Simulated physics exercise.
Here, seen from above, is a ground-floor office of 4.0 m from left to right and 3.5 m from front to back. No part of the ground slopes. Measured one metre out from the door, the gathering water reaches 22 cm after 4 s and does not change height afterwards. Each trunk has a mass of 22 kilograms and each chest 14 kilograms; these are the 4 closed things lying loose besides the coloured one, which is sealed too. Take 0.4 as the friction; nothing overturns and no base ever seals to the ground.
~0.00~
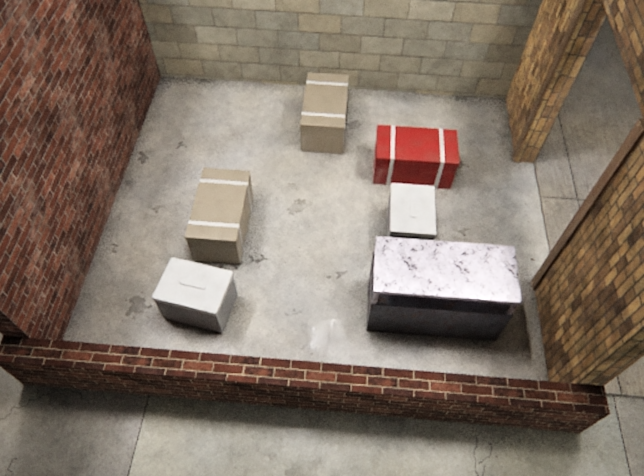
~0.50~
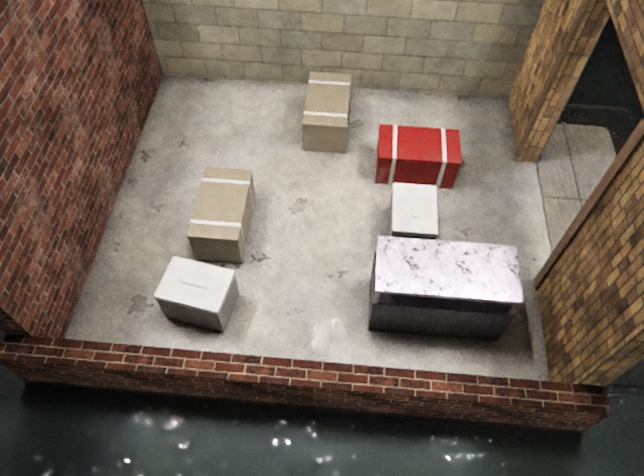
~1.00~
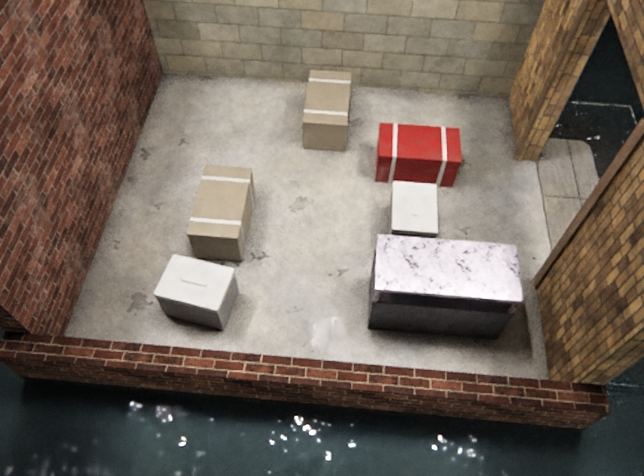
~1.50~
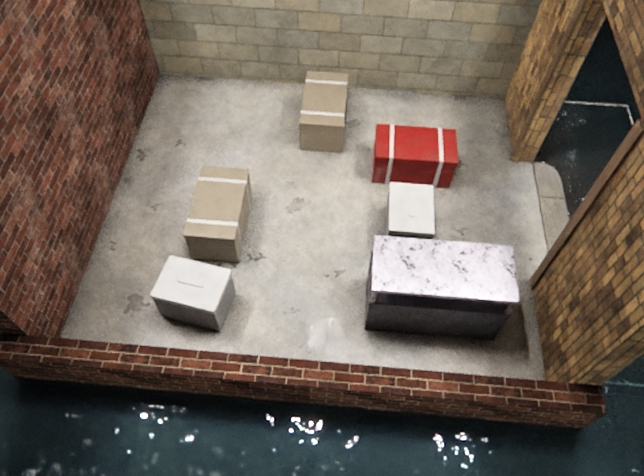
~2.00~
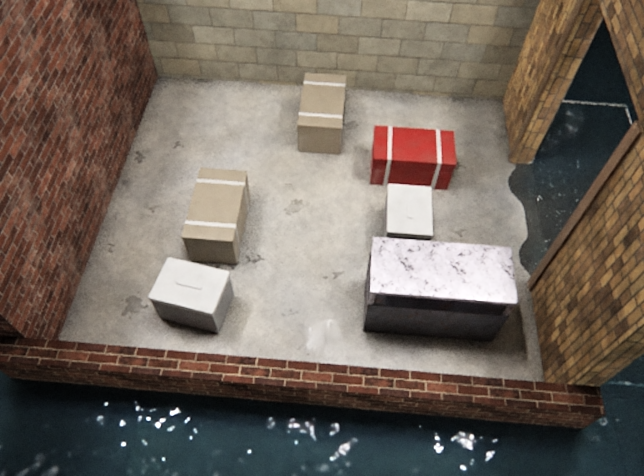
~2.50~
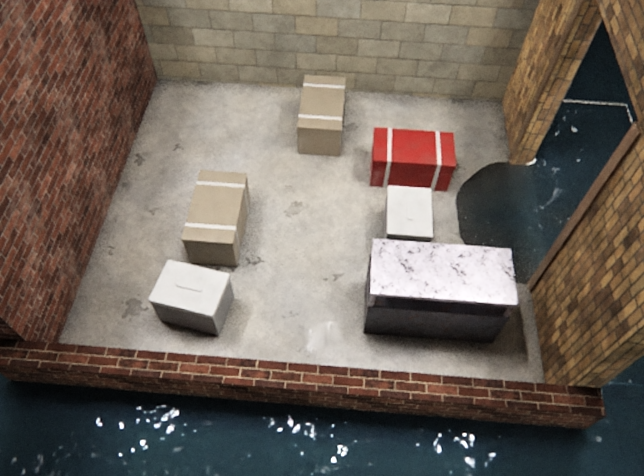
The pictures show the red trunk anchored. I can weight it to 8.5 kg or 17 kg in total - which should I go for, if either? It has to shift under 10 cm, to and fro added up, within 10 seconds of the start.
Neither will work.
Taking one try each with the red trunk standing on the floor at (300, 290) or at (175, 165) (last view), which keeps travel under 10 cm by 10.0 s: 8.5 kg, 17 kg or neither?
The first try gives failure with both; the second gives failure with both.
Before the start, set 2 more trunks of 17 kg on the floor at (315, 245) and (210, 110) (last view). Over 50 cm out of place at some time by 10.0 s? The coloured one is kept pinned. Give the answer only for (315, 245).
Note: Exceeds it.
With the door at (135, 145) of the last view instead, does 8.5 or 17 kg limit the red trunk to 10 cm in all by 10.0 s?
Moved there, neither choice works.
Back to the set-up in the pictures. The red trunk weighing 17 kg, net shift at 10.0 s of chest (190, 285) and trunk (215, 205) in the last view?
Respectively 80 and 120 centimetres.
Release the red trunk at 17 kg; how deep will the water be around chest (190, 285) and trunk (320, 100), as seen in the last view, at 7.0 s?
7 and 7 cm.
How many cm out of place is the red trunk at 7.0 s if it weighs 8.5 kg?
Roughly 100 cm.
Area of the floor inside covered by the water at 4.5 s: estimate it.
I'd estimate close to 6.0 m2.
After 3.5 s the red trunk would be 9 cm from its start with 8.5 kg and 3 cm from its start with 17 kg; 4 cm of water round it then.
After 4.5 s the red trunk would be 56 cm from its start with 8.5 kg and 47 cm from its start with 17 kg; 4 cm of water round it then.
After 7.0 s the red trunk would be 98 cm from its start with 8.5 kg and 113 cm from its start with 17 kg; 8 cm of water round it then.
After 10.0 s the red trunk would be 116 cm from its start with 8.5 kg and 131 cm from its start with 17 kg; 14 cm of water round it then.
